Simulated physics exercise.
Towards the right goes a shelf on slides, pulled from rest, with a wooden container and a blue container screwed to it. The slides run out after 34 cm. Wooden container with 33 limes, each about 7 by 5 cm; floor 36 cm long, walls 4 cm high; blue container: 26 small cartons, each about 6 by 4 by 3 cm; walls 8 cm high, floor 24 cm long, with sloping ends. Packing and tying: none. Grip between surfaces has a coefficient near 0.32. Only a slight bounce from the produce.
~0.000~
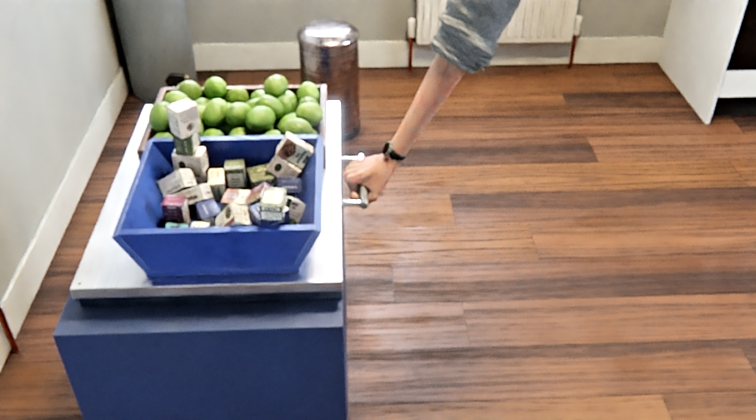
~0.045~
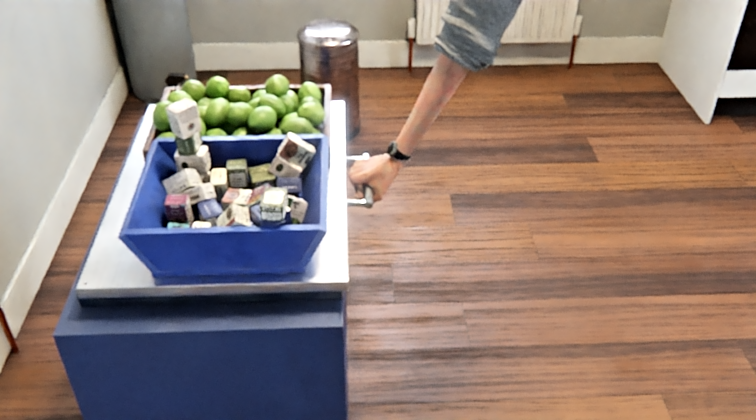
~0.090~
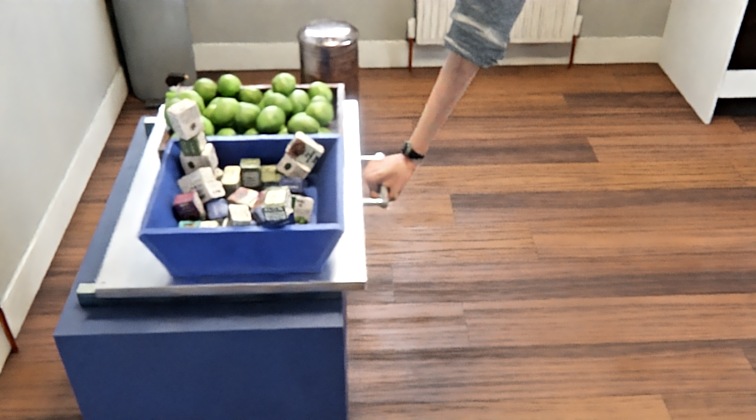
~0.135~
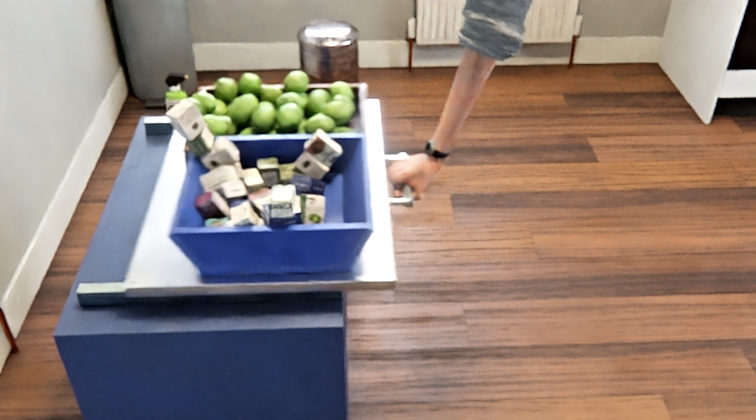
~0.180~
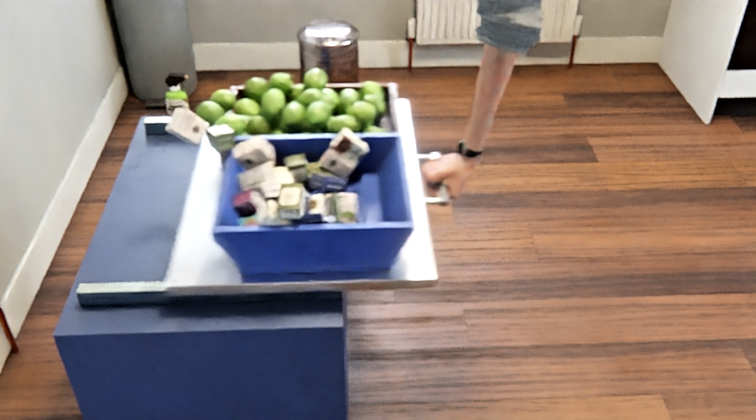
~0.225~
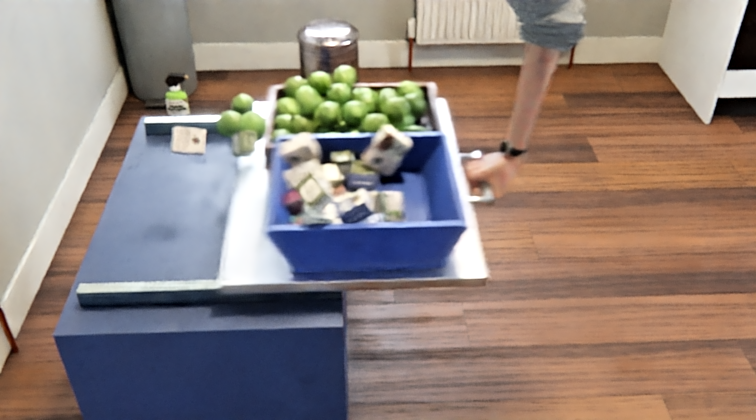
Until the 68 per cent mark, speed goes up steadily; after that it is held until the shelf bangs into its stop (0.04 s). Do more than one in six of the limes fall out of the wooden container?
Yes.
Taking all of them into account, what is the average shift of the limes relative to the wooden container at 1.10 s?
I'd put it at close to 10 cm toward the right.
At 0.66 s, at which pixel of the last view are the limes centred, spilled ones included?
Middle: About (408, 124) px.
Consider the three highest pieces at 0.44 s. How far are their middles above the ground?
On average they sit about 80 cm high.
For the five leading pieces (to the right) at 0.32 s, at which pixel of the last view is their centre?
Mean position approx. (463, 113).
After 0.24 s, end of travel.
After 0.32 s, wooden container 30 in, 3 out and blue container 24 in, 2 out.
After 0.44 s, wooden container 26 in, 7 out and blue container 24 in, 2 out.
After 0.66 s, wooden container 24 in, 9 out and blue container 24 in, 2 out.
Outcome (at 1.10 s), wooden container 24 in, 9 out and blue container 24 in, 2 out. Asked share, 9 of 33, 27 per cent.
